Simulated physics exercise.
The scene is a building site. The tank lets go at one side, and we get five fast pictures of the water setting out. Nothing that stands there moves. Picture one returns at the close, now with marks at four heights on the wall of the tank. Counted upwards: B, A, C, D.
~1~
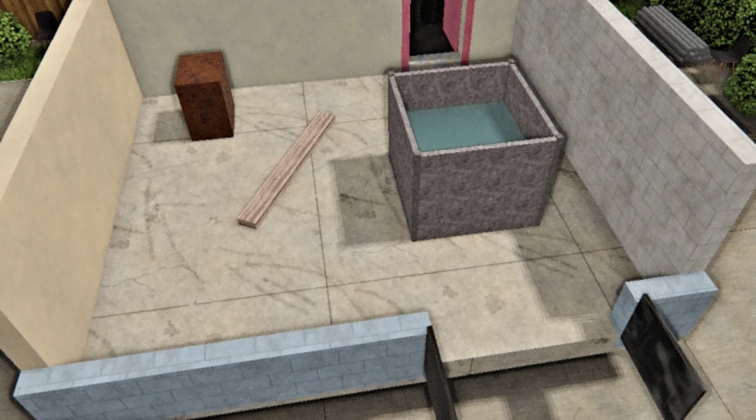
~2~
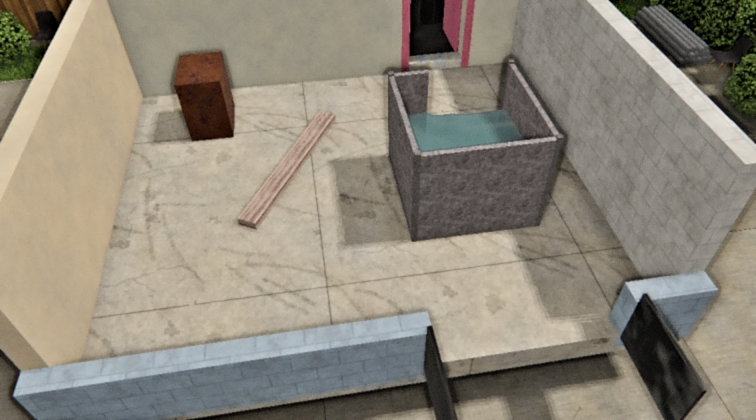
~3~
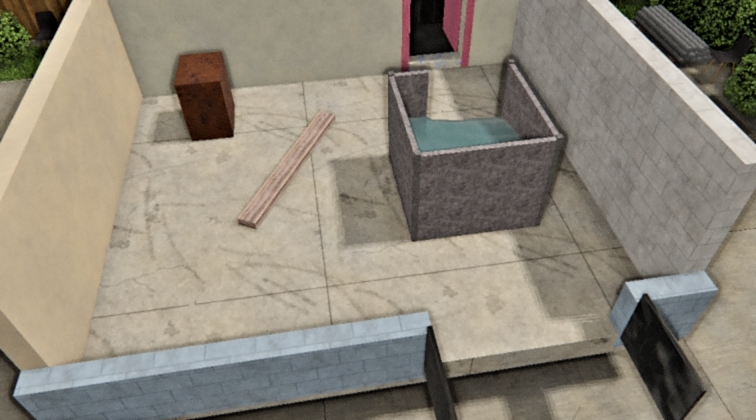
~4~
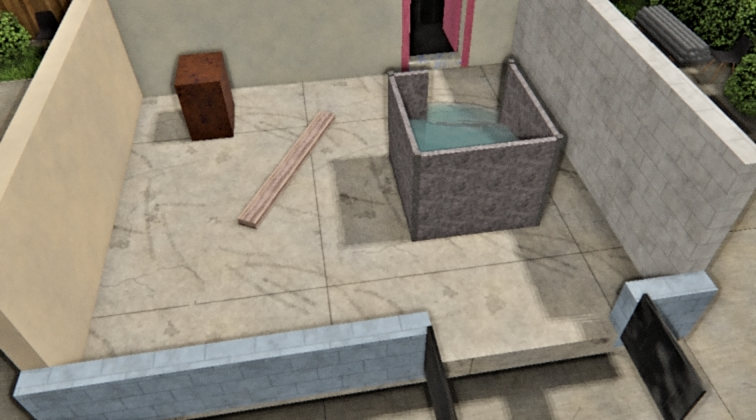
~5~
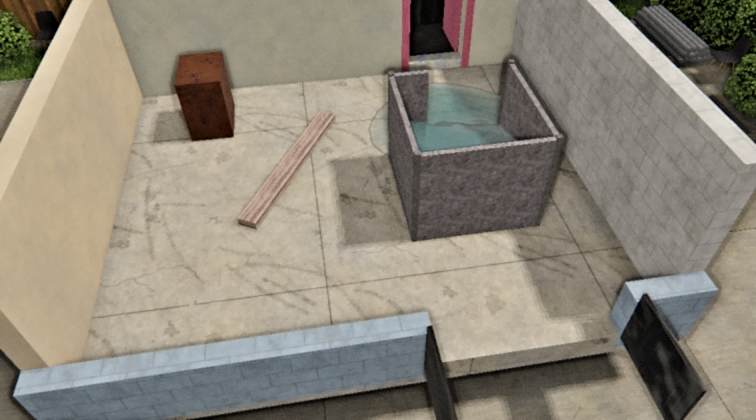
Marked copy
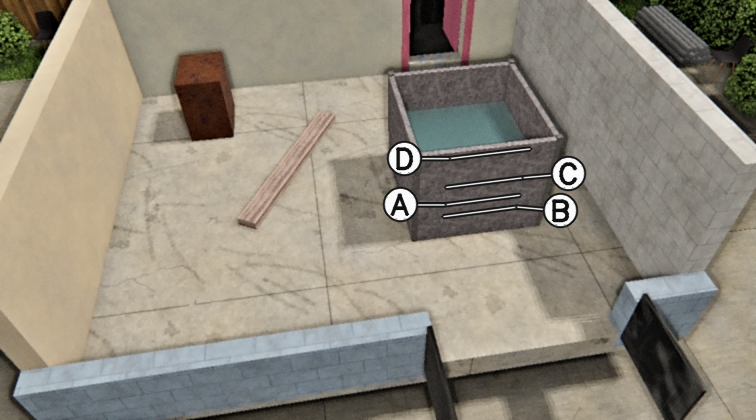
A gray block tank of water stood in a walled concrete yard when its back side disappeared, and the bluish water spread out through the gap, thinning over the floor behind and left of it.
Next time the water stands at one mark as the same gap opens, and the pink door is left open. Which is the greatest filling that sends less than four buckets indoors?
It is B.
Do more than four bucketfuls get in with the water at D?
Yes, it does.
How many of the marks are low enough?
One of them.
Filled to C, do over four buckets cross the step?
Yes, it does.
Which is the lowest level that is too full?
It is A.
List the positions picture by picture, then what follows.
The first picture shows water in the tank at rest, its middle at (465, 139); foot of the pink doorway at (435, 69); open gate at (529, 293).
In the second picture, water covers 1 % of the ground, its front hidden from here.
In the third picture, water covers 3 % of the ground, its front hidden from here.
In the fourth picture, water covers 6 % of the ground, its front hidden from here.
In the fifth picture, water covers 11 % of the ground, its front hidden from here.
In white, A at (482, 200); B at (480, 211); C at (485, 182); D at (489, 153); from the bottom up B, A, C, D.
If A is chosen, about 10 bucketfuls get in.
If B is chosen, a bucket or two gets in.
If C is chosen, dozens of bucketfuls pour in.
If D is chosen, dozens of bucketfuls pour in.
